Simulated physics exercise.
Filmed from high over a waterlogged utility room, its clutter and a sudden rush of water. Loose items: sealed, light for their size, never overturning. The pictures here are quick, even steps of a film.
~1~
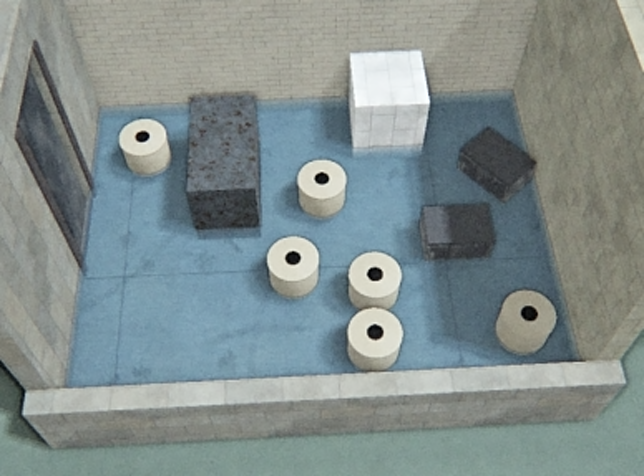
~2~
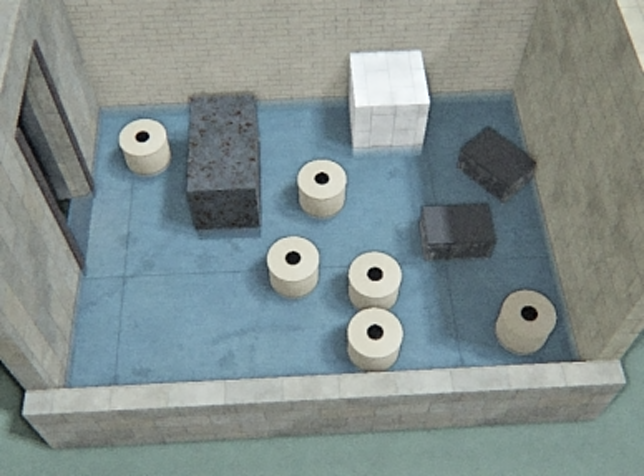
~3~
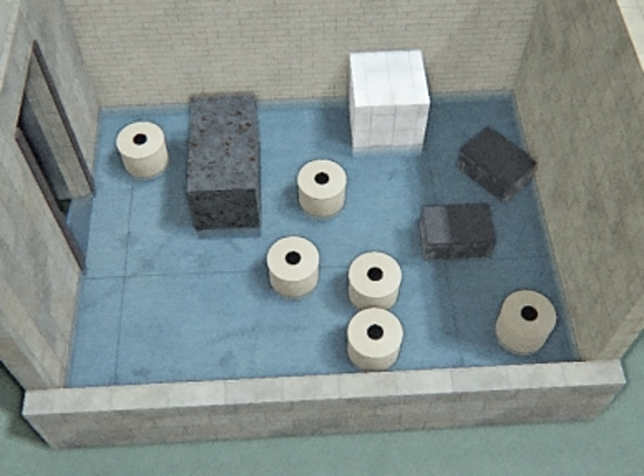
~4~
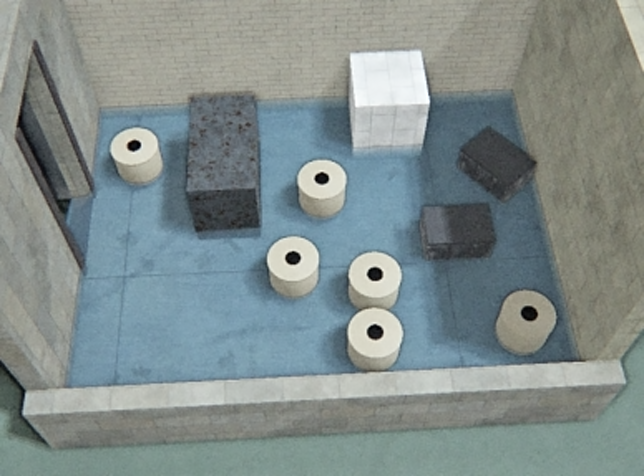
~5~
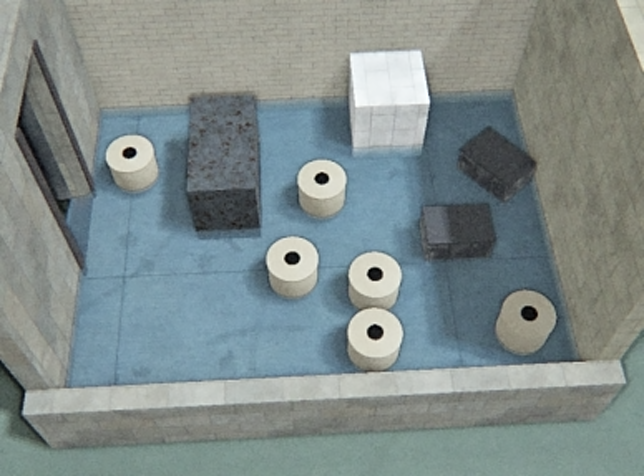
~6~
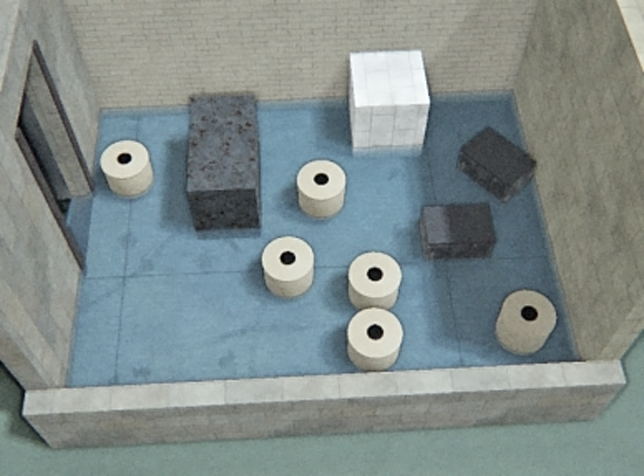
In this clip, pale round tubs and dark and white blocks sit in a blue, flooded room as a panel in the left wall opens; then the far-left tub drifts slowly toward the opening, and a central one shifts slightly left.
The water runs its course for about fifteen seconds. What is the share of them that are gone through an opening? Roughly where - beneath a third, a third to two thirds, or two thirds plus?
The likely share is beneath a third.
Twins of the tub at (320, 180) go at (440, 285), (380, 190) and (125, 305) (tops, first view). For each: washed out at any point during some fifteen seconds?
One after the other: Still in, no, out.
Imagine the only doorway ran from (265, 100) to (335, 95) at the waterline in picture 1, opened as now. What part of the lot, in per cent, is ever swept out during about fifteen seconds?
My figure is 40 %.
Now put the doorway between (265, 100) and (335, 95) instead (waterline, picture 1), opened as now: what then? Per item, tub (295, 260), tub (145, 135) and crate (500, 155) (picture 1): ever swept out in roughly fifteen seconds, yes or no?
Object by object: Drifts out, drifts out, never exits.
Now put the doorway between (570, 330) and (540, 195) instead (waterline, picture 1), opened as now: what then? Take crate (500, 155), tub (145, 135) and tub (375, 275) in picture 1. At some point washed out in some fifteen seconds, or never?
Same order as asked: Exits, never leaves, exits.
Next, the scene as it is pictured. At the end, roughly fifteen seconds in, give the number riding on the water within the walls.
6.
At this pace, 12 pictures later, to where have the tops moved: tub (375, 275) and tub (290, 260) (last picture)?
My guess is around (302, 285) and around (175, 255).
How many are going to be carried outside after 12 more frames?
I get 1.
A moment on, 0 of 8 are out; 8 afloat.
Next, 1 of 8 are out; 7 afloat.
Later, 2 of 8 are out; 6 afloat.
In the end, 2 of 8 are out; 6 afloat.
